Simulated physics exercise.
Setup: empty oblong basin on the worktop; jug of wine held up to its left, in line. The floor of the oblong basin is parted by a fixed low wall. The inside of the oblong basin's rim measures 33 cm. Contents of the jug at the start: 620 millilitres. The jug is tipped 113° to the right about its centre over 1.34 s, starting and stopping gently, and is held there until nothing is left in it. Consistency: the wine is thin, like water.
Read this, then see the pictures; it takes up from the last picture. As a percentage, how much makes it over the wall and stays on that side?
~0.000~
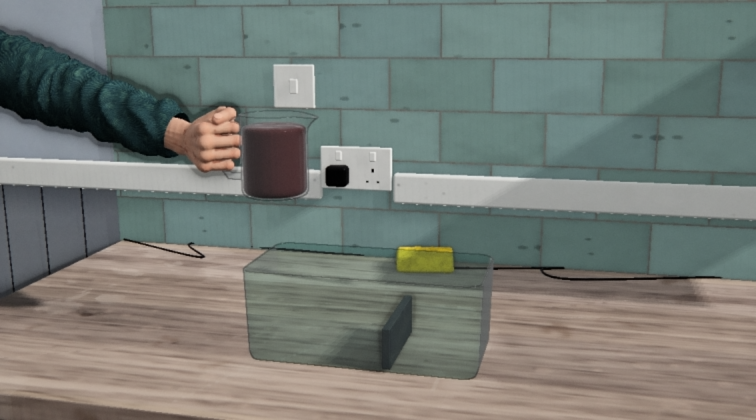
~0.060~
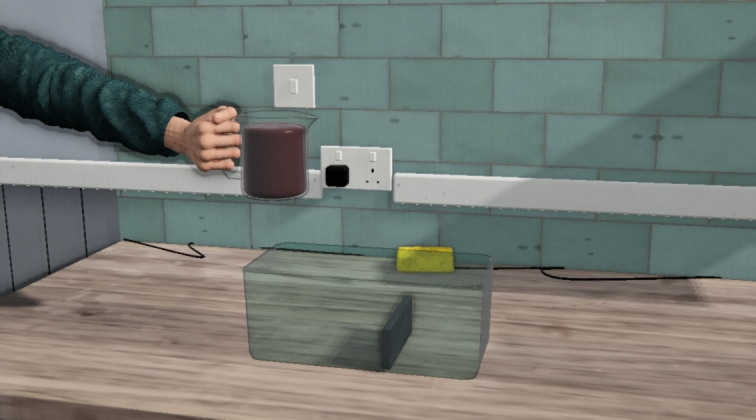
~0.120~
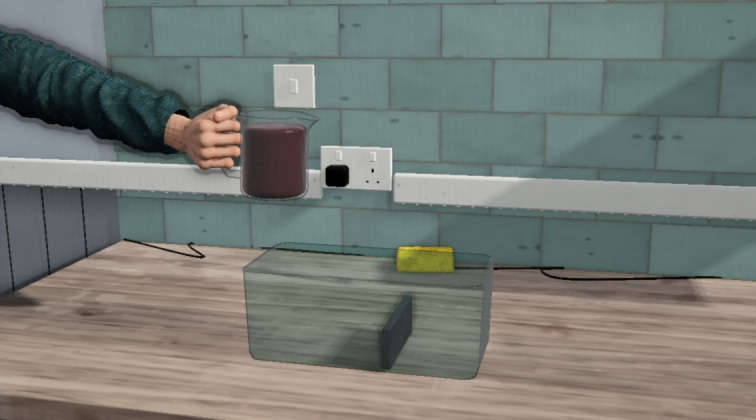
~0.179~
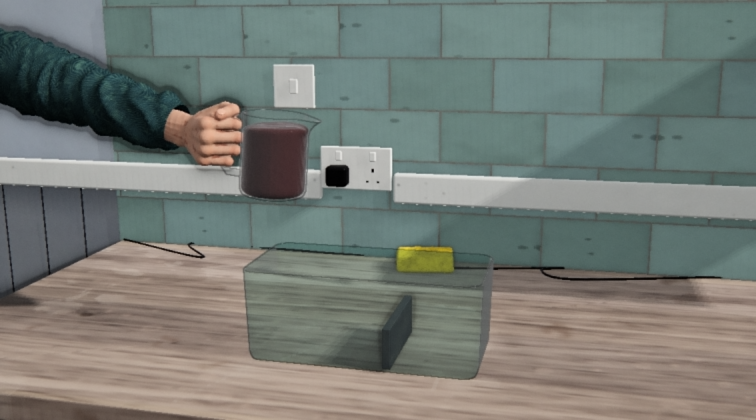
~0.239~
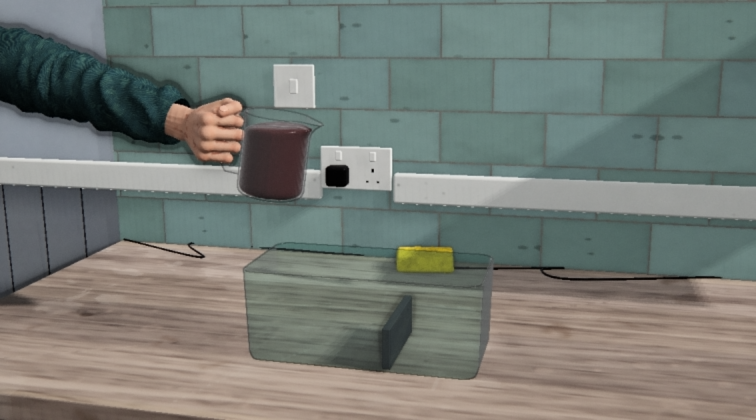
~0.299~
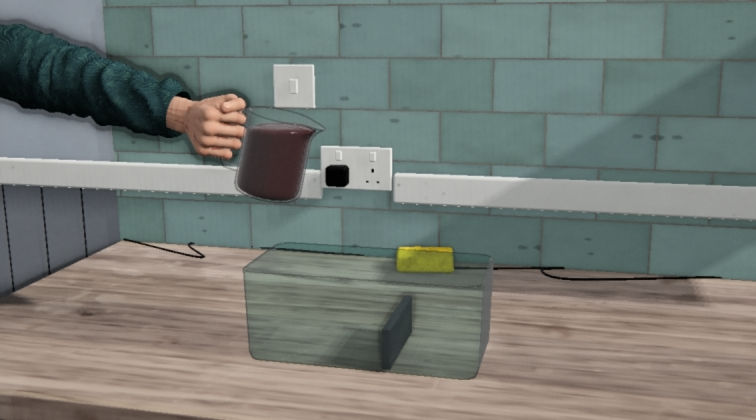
Some 2 per cent makes it over and stays.
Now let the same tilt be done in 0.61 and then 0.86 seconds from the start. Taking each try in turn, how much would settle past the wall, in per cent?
Try 1: Approx. 5 %; try 2: Approx. 0 %.
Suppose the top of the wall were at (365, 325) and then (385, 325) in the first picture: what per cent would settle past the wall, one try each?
Some 70 in a hundred, then some 25 in a hundred.
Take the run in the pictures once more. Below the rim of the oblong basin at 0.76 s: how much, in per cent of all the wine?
Roughly 7 percent of it.
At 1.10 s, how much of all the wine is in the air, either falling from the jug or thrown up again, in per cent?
Around 18 percent of it is airborne.
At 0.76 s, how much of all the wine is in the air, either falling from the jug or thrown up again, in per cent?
At that moment, about 16 percent.
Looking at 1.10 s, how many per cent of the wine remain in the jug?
Roughly 22 percent remains.
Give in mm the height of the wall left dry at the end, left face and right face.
Noted: Left near 38 mm, right near 58 mm.
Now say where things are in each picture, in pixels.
In the first picture, tilt 0°; pouring edge (318, 117); surface from (246, 125) to (307, 127); the oblong basin's rim runs from (261, 257) to (488, 272); the wall's top is at (398, 313).
In the second picture, tilt 1°; pouring edge (319, 117); surface from (246, 125) to (307, 127).
In the third picture, tilt 2°; pouring edge (320, 119); surface from (247, 125) to (307, 127).
In the fourth picture, tilt 5°; pouring edge (321, 121); surface from (247, 126) to (309, 128).
In the fifth picture, tilt 9°; pouring edge (324, 124); surface from (249, 127) to (312, 129).
In the sixth picture, tilt 13°; pouring edge (326, 129); surface from (249, 129) to (317, 129).
By 0.76 s the tilt is 68° and 78 per cent is still to pour, 7 is left of the wall and 0 right of it.
By 1.10 s the tilt is 104° and 22 per cent is still to pour, 60 is left of the wall and 0 right of it.
By 1.46 s the tilt is 113° and 0 per cent is still to pour, 94 is left of the wall and 2 right of it.
By 1.84 s the tilt is 113° and 0 per cent is still to pour, 96 is left of the wall and 2 right of it.
At rest 96 per cent lies left of the wall, 2 right of it and 2 outside.
